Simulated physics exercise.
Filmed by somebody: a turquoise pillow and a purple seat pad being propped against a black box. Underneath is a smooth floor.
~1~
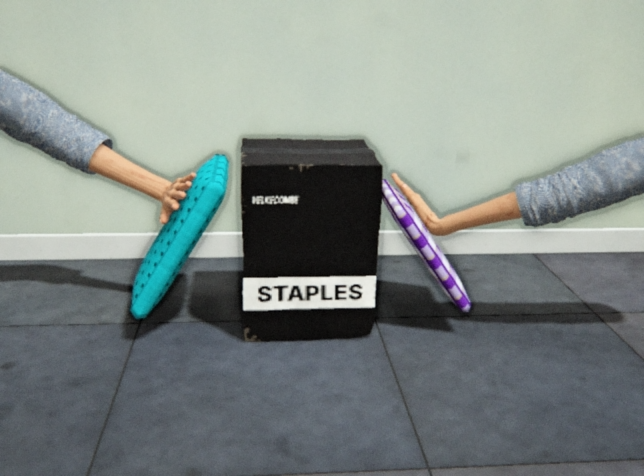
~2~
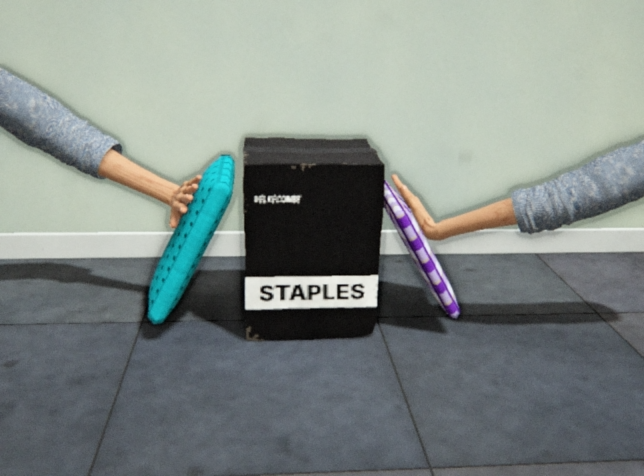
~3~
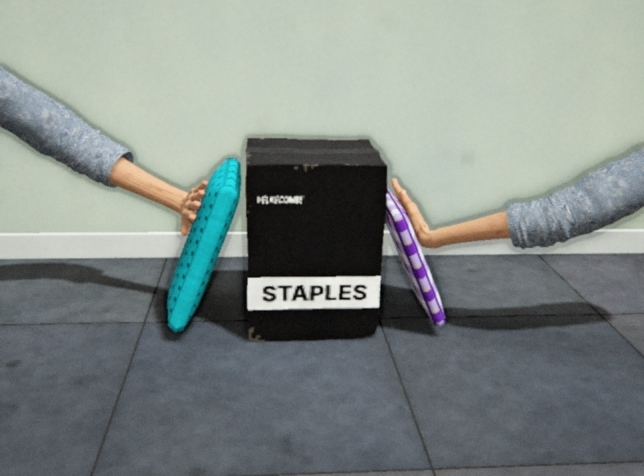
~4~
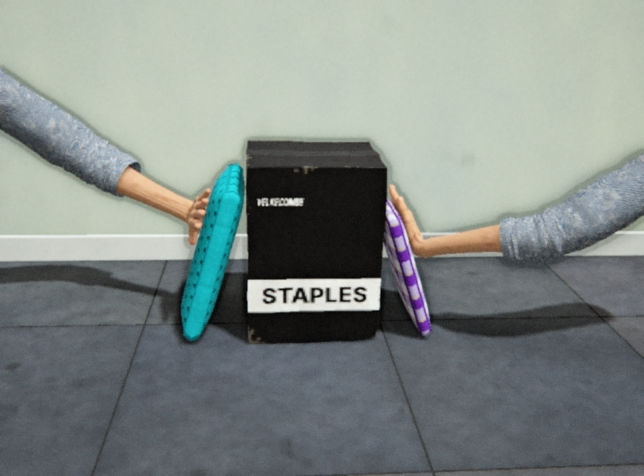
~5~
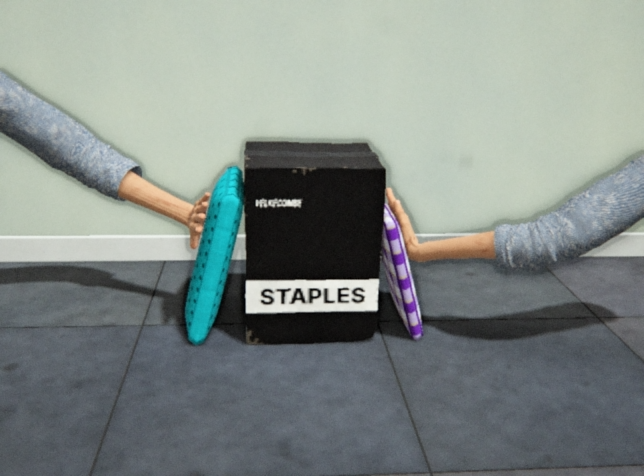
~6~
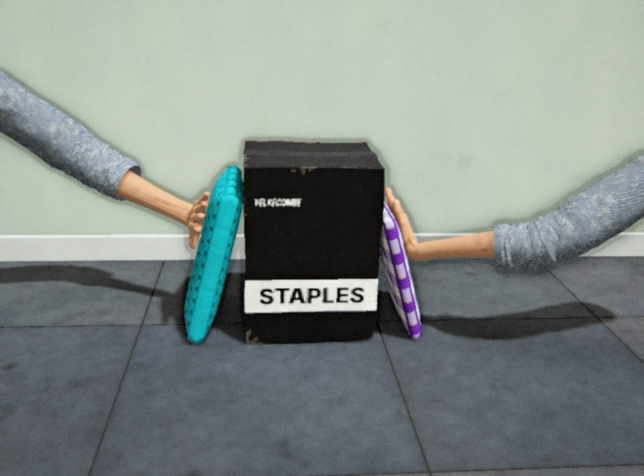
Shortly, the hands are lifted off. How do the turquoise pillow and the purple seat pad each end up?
They end up like this: The turquoise pillow propped up, the purple seat pad propped up.
Then, 0.44 s past the final frame, pillow still up near (216, 252); seat pad still up near (393, 262).
When it is over, pillow still up near (216, 252); seat pad still up near (393, 262). The turquoise pillow keeps leaning and the purple seat pad holds its lean.
